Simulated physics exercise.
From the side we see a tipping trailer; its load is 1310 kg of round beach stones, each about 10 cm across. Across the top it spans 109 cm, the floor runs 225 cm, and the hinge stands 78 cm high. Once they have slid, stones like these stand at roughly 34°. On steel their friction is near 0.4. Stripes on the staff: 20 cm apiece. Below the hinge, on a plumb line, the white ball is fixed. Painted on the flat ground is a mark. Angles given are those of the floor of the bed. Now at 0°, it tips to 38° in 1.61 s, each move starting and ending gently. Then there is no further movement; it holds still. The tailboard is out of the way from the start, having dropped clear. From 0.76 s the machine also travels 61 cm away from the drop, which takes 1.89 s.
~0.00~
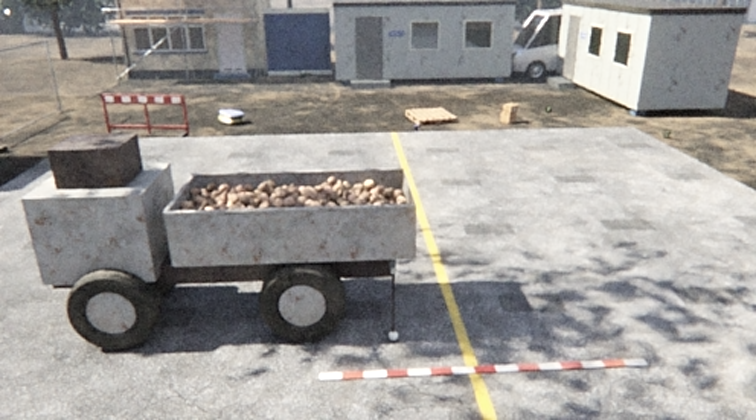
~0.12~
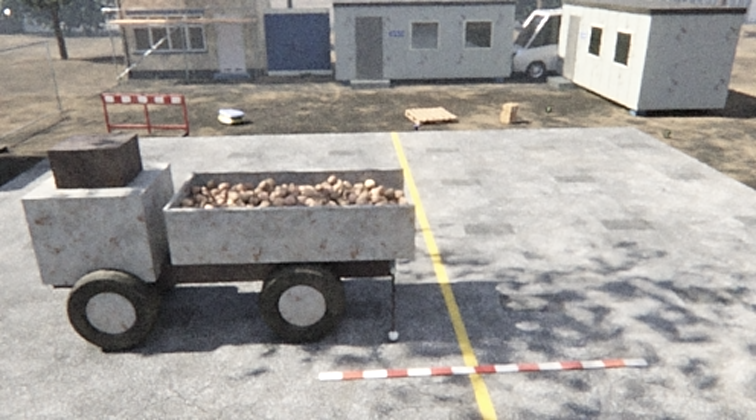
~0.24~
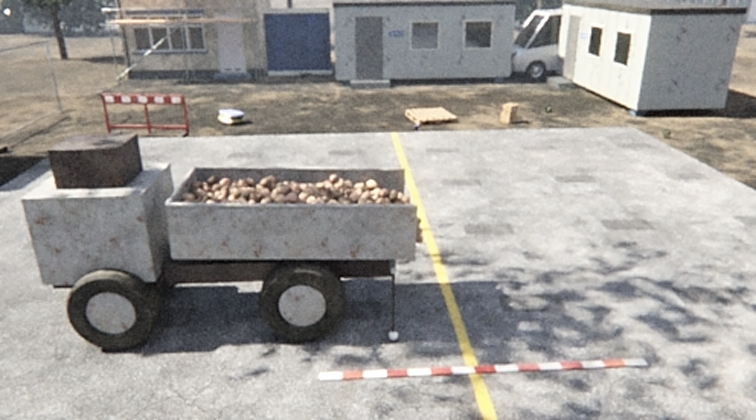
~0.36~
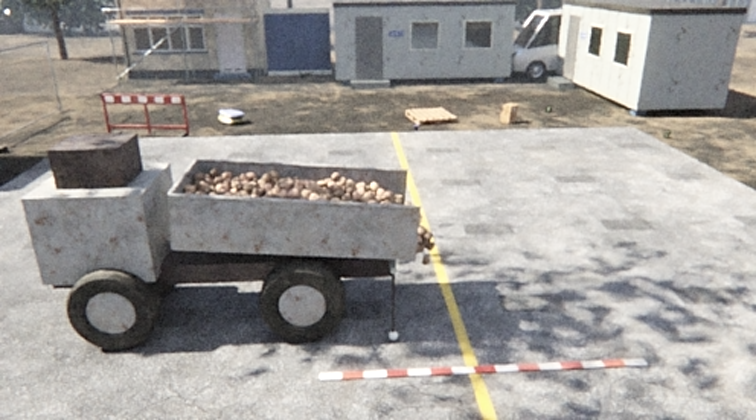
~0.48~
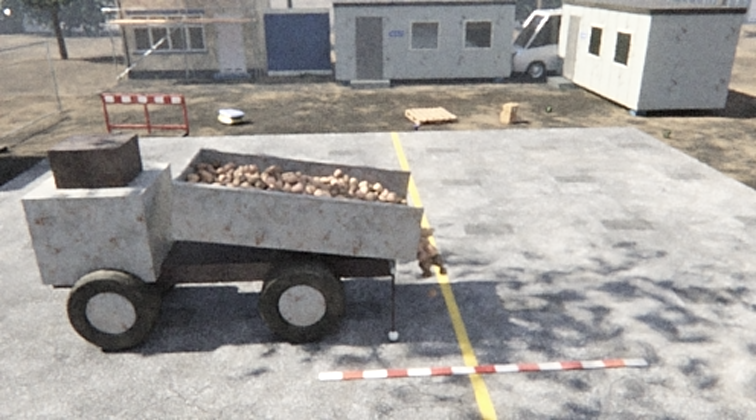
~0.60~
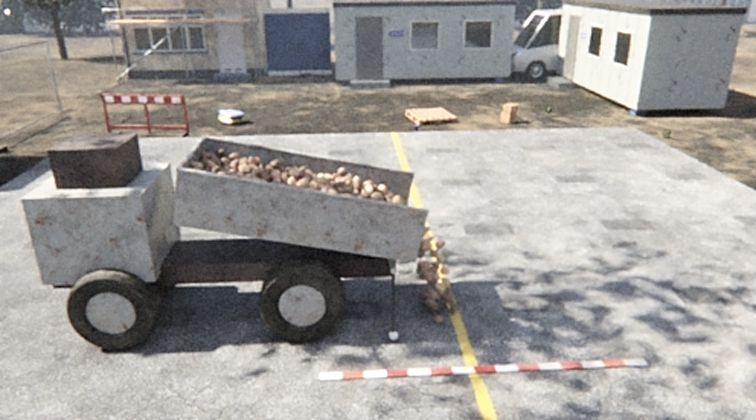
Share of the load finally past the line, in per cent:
50 per cent.
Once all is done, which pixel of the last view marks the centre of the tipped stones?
Resting centre: About (455, 298).
After 1.2 s the floor is at 32°; 79 % in the bed, 17 % short of the line, 4 % past the line; the foremost stones are at (487, 302).
After 1.7 s the floor is at 38°; 40 % in the bed, 41 % short of the line, 19 % past the line; the foremost stones are at (515, 293).
After 3.1 s the floor is at 38°; 0 % in the bed, 48 % short of the line, 52 % past the line; the foremost stones are at (584, 298).
After 6.1 s the floor is at 38°; 0 % in the bed, 48 % short of the line, 52 % past the line; the foremost stones are at (584, 298).
